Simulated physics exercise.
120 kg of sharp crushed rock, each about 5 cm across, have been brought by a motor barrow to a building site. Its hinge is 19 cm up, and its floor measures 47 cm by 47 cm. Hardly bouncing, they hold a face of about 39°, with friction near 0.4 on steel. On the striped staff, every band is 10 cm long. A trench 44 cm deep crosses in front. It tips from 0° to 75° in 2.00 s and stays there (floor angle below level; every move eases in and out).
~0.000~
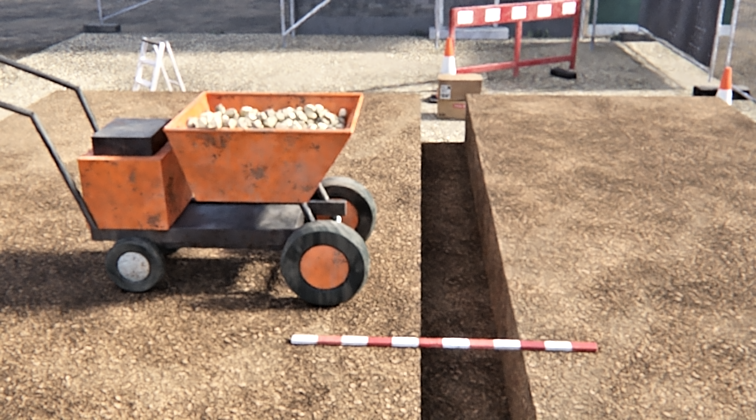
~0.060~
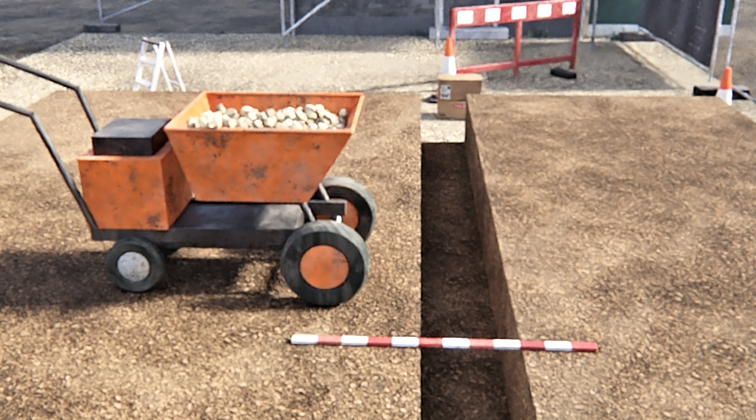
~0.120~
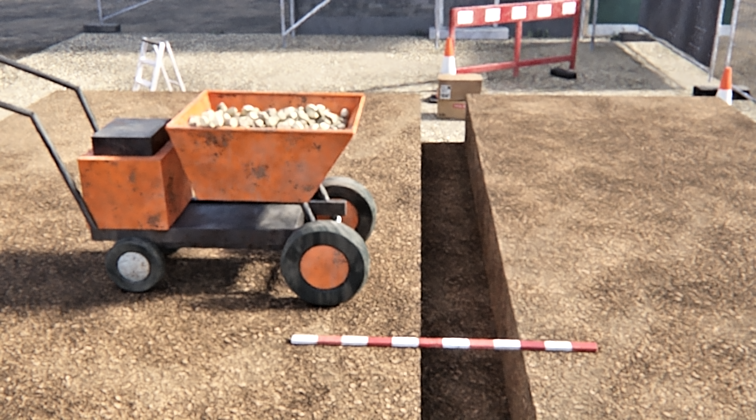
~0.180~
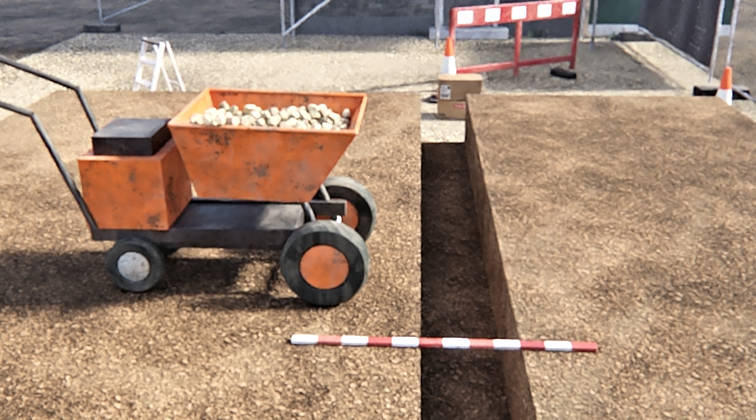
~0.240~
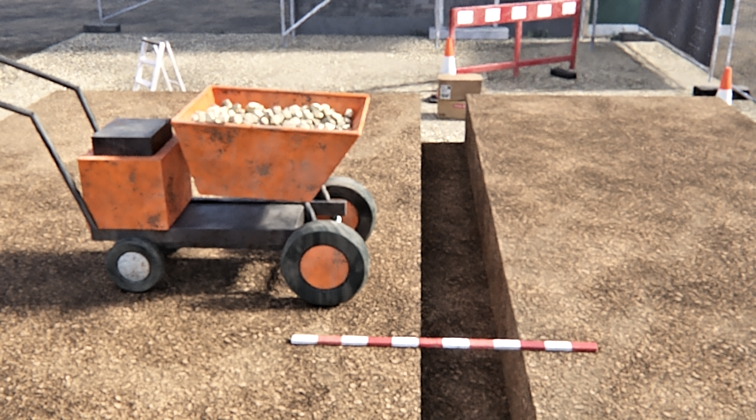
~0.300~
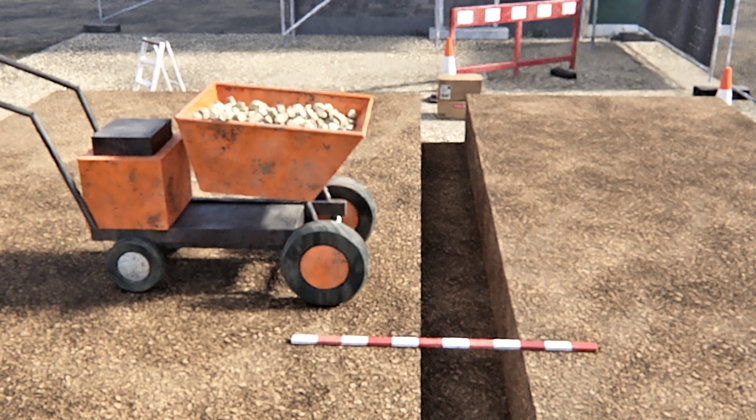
Orange motor barrow loaded with pale stones standing left of a narrow trench, its skip slowly tilting slightly forward to the right.
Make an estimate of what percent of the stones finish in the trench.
About 68 percent.
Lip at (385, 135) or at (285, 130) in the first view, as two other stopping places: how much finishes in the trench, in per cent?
About 40 and 80 per cent.
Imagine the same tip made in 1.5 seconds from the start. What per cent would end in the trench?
Then roughly 65 percent.
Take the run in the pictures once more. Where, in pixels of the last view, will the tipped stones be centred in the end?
I'd put it close to (481, 343).
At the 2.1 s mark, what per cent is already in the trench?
Some 20 per cent of the load by that point.
After 1.5 s the floor is at 63°; 100 % in the skip; the foremost stones are at (464, 201).
After 2.1 s the floor is at 75°; 70 % in the skip, 22 % in the trench, 9 % past the trench; the foremost stones are at (571, 283).
After 2.5 s the floor is at 75°; 50 % in the skip, 36 % in the trench, 15 % past the trench; the foremost stones are at (593, 288).
After 4.4 s the floor is at 75°; 17 % in the skip, 68 % in the trench, 15 % past the trench; the foremost stones are at (601, 289).
